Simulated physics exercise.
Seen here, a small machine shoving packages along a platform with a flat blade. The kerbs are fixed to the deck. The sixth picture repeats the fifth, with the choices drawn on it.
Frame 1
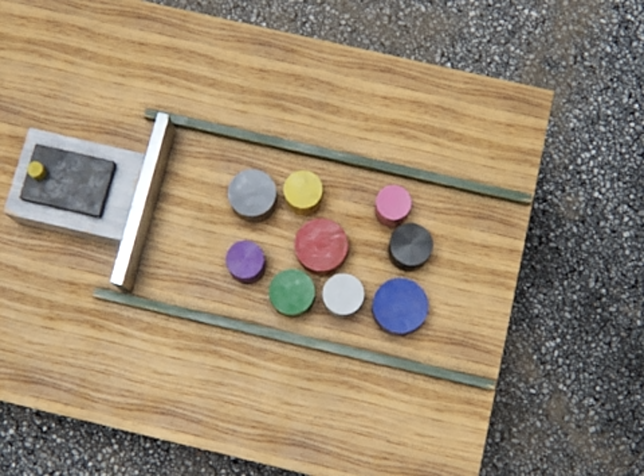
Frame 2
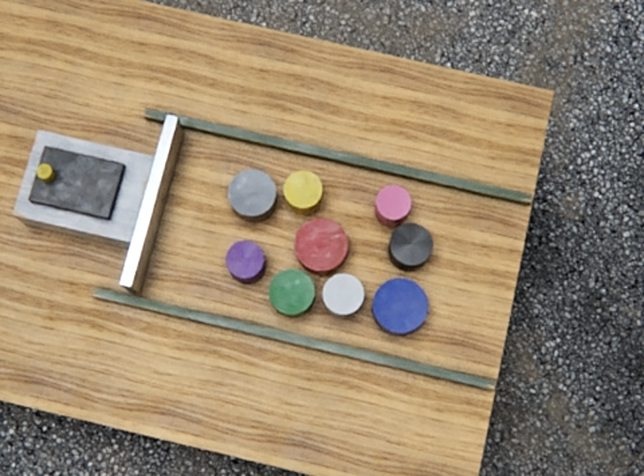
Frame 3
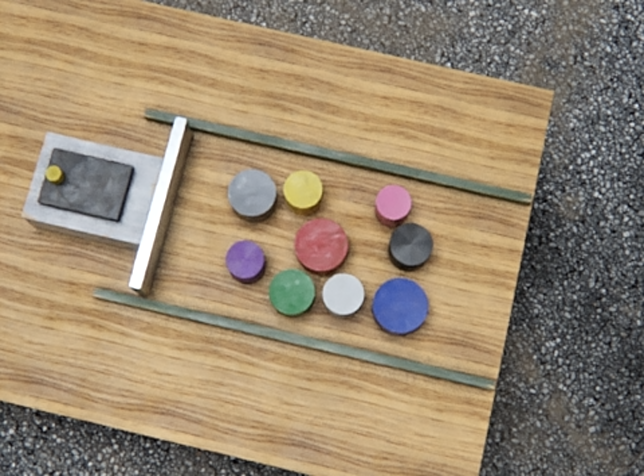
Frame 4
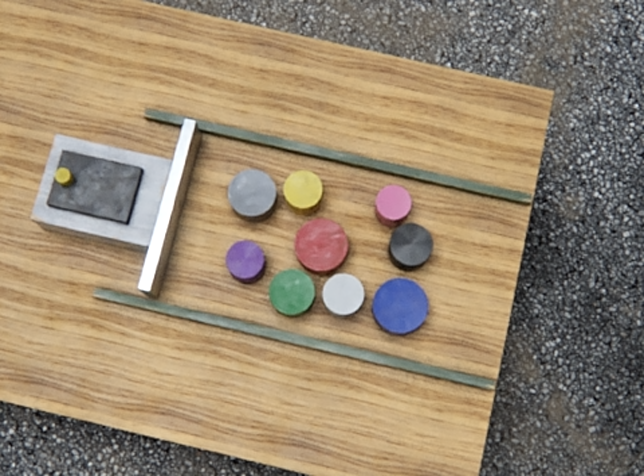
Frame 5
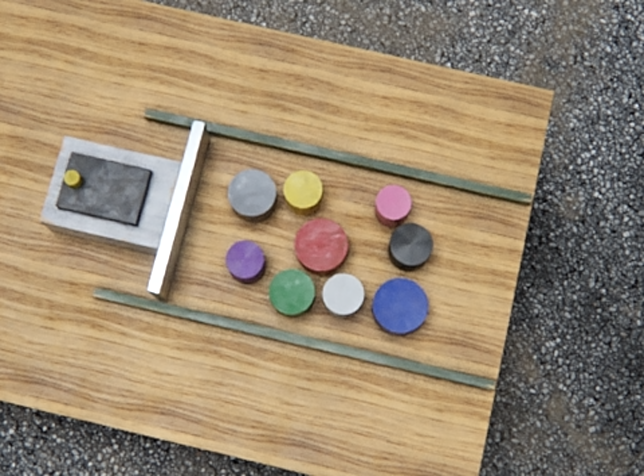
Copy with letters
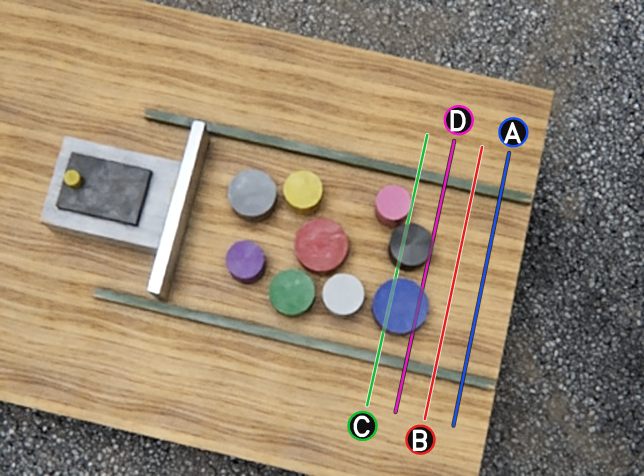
A small gray machine with a flat blade crept a short way to the right along a wooden platform, between two green strips, while the colorful round packages ahead of it stayed still, untouched.
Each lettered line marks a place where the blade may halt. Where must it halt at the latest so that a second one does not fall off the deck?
No second one falls up to D.
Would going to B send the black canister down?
Yes.
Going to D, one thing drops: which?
The blue pail.
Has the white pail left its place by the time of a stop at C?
By then, yes.
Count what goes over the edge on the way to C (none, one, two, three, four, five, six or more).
The count is none.
On the copy, A at (482, 286); B at (454, 279); C at (398, 266); D at (426, 273).
On D. First, robot (199, 210); white pail (350, 300); green pail (307, 302).
Then, robot (288, 231); blue pail (457, 314); black canister (448, 241).
Finally, robot (357, 247); blue pail over the edge; black canister (515, 256); one fallen.
By contrast, A drops five; B drops three; C is within the limit but short.
